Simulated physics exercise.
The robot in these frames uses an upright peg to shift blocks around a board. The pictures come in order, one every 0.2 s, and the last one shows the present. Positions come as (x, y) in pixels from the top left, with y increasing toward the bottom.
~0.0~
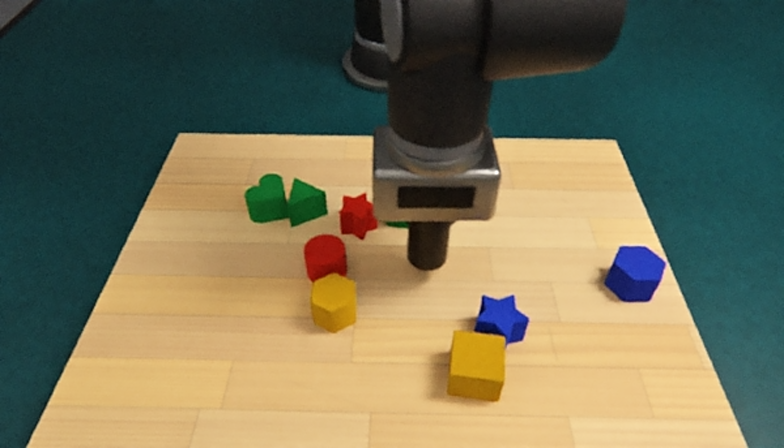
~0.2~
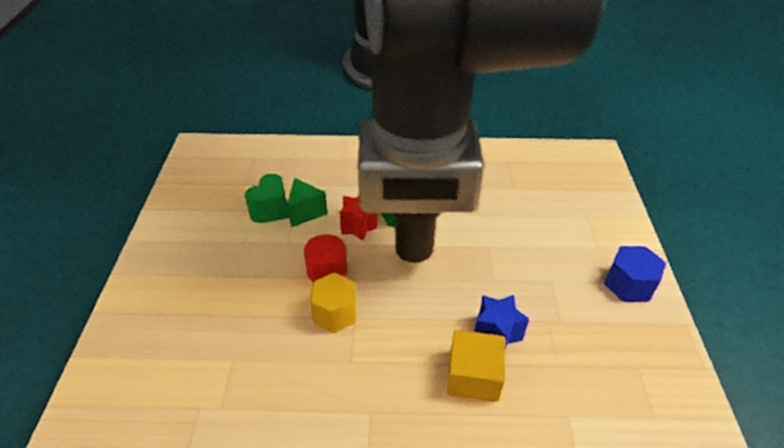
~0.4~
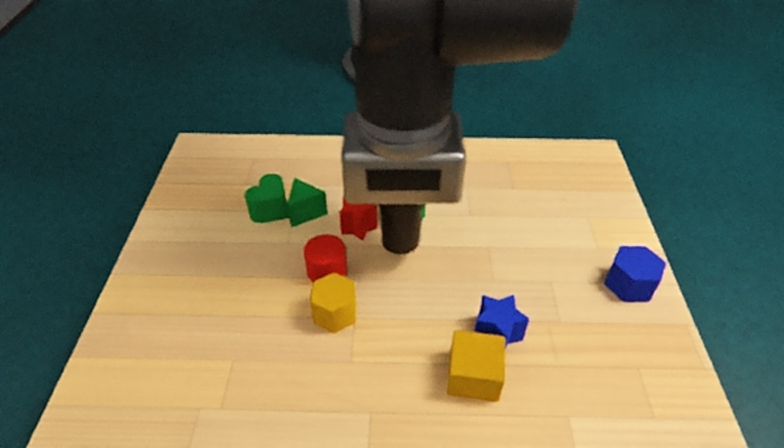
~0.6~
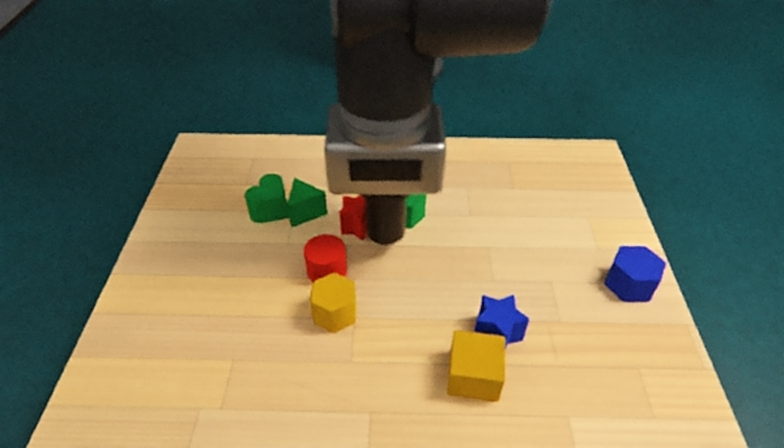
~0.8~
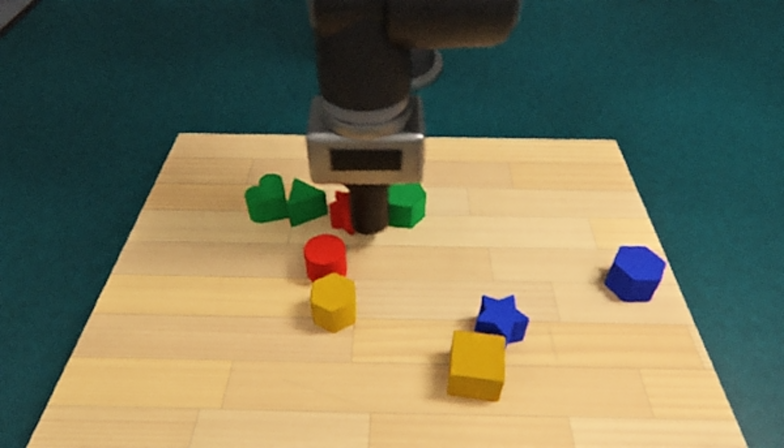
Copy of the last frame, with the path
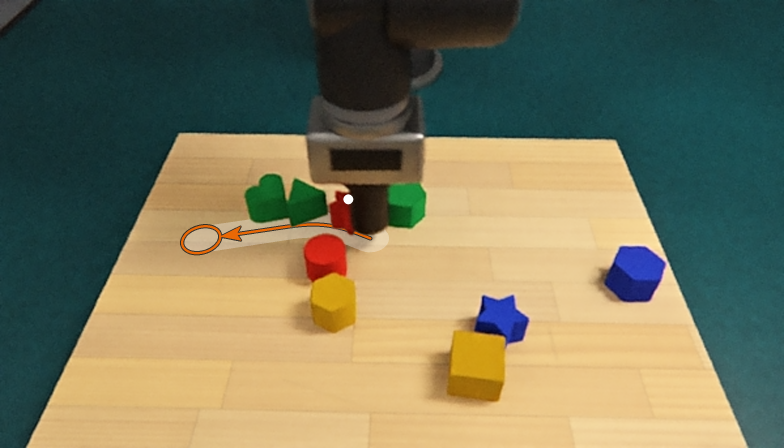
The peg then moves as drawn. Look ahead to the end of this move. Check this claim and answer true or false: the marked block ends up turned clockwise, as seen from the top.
True.
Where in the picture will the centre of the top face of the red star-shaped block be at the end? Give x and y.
Pixel (323, 181).
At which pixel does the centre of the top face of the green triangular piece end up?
(292, 176)
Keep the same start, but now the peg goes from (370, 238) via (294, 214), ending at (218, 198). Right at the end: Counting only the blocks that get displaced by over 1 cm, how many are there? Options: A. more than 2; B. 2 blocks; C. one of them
Correct choice: A.
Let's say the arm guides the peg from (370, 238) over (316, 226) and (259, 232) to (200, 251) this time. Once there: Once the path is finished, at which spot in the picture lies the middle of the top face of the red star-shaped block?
At the end it should sit near (325, 183).
The line goes from (370, 238) through (318, 225) and (260, 231) to (201, 239); the dot is on the red star-shaped block.
On the path given first. One third of the way, peg (316, 208); green heart block (263, 187), turned 15° anticlockwise; green triangular piece (294, 177), turned 45° anticlockwise; red star-shaped block (324, 181), turned 50° clockwise.
Two thirds of the way, peg (256, 215); green heart block (257, 184); green triangular piece (292, 176), turned 35° anticlockwise; red star-shaped block (323, 181), turned 55° clockwise.
At the end, peg (196, 223); green heart block (257, 184); green triangular piece (292, 176), turned 35° anticlockwise; red star-shaped block (323, 181), turned 55° clockwise; green hexagonal block unmoved.
